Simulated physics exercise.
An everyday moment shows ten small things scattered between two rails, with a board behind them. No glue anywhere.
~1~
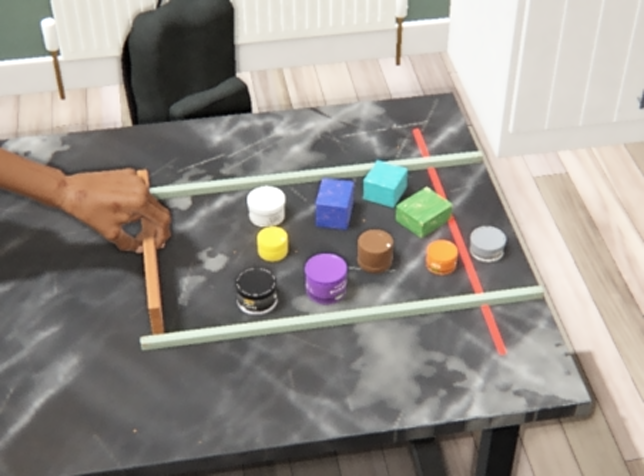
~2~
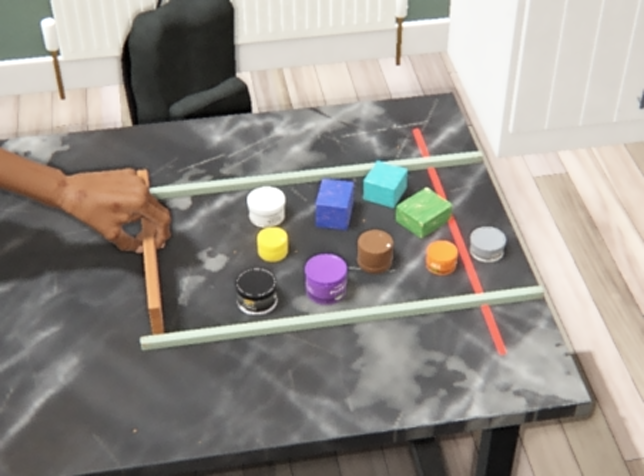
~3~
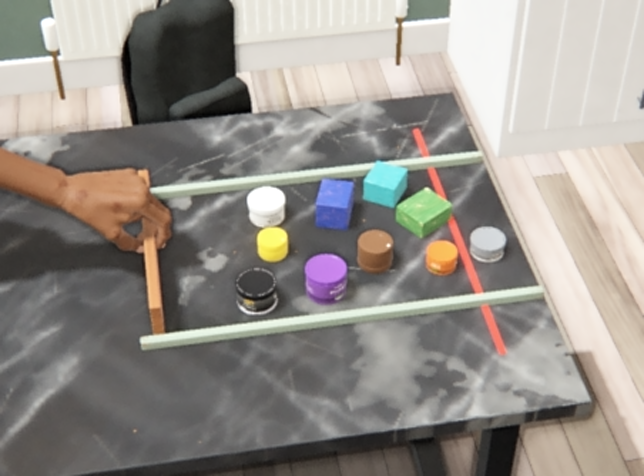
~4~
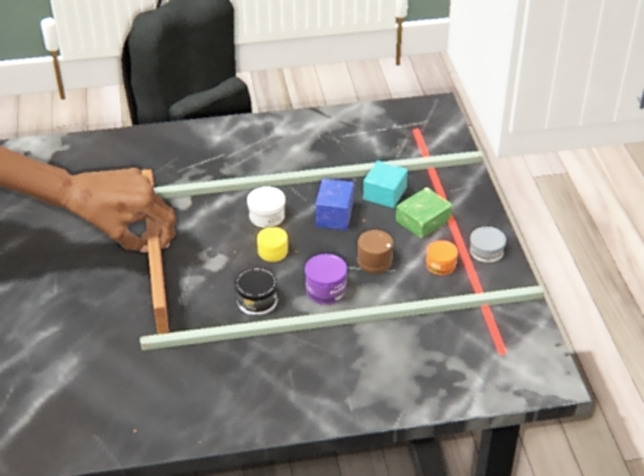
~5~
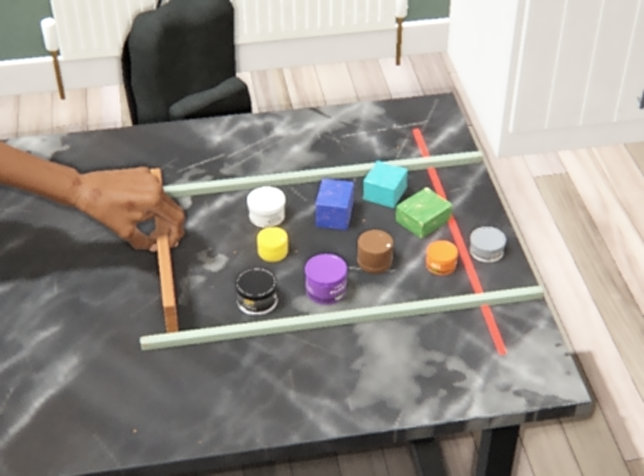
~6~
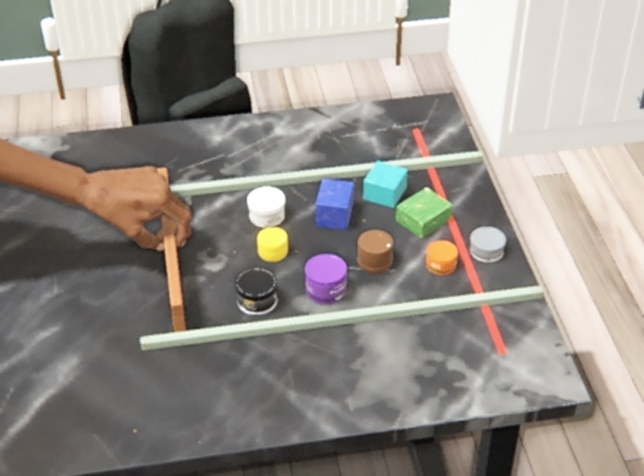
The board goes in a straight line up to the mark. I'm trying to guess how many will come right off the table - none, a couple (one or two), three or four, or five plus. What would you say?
I would say a couple, one or two.
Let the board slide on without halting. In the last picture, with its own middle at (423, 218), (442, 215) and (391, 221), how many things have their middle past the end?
0, 0 and 0.
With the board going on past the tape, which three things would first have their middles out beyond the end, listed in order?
First the grey tin, then the purple tub, then the turquoise block.
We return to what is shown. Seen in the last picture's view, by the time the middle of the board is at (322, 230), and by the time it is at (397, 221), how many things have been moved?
The count reaches 5 first and 9 second.
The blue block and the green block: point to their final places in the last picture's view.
The blue block comes to rest at (471, 194), and the green block comes to rest at (499, 212).
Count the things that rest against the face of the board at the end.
Counting them up gives 5.
A little later, none off yet; grey tin at rest near (488, 245); orange tub at rest near (442, 258); green block at rest near (424, 213).
When it is over, the number that fall off is one or two; down, grey tin.
